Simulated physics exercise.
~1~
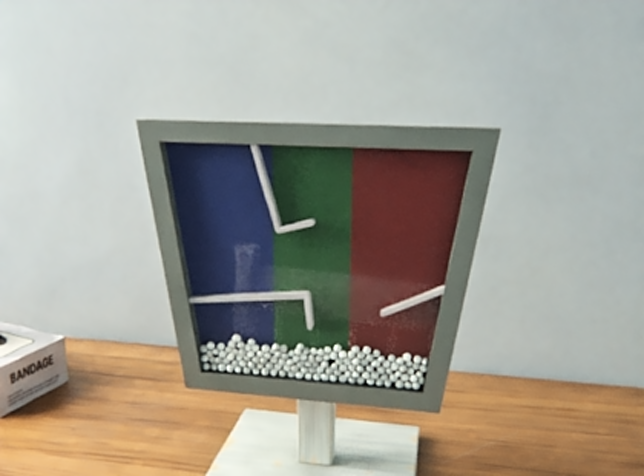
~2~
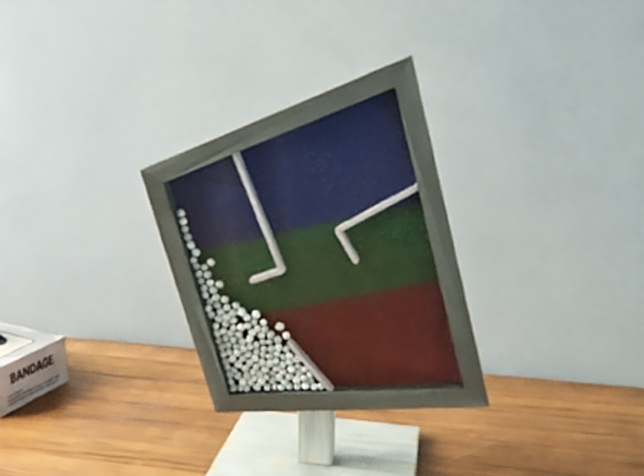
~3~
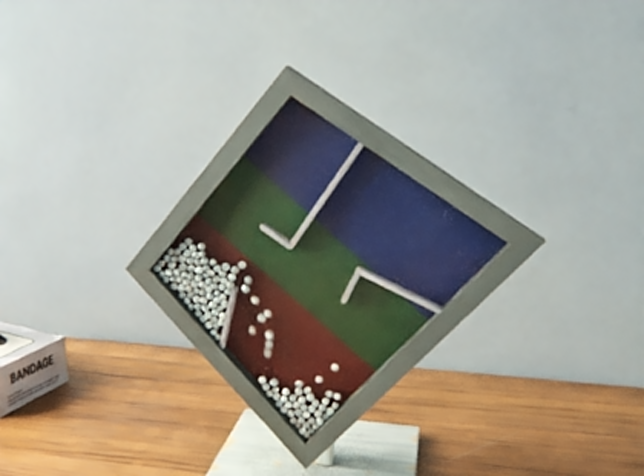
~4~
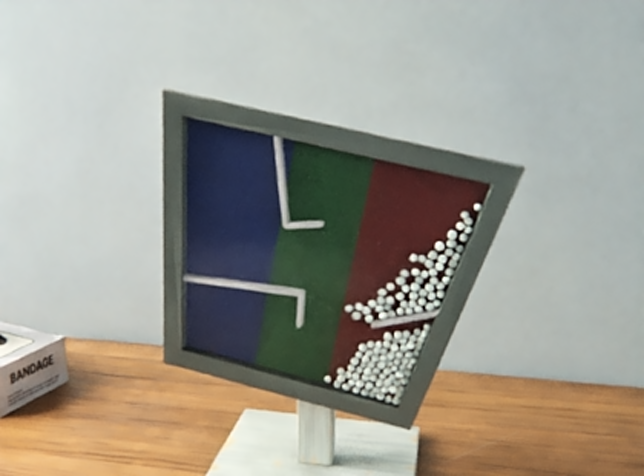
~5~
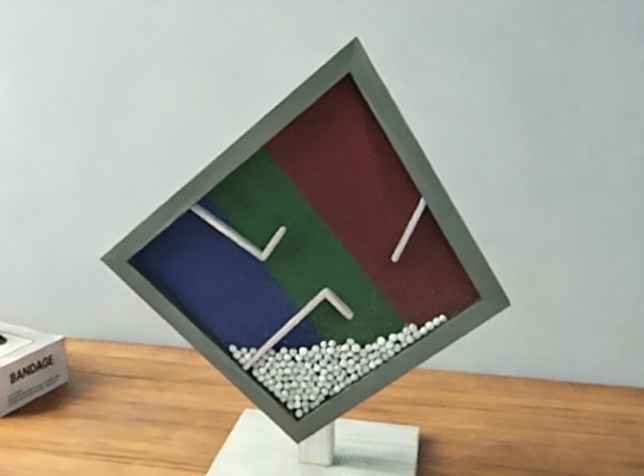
White beads tumbling inside a tricoloured case as it turns clockwise, spilling onto red, then swings back, leaving them in the bottom corner.
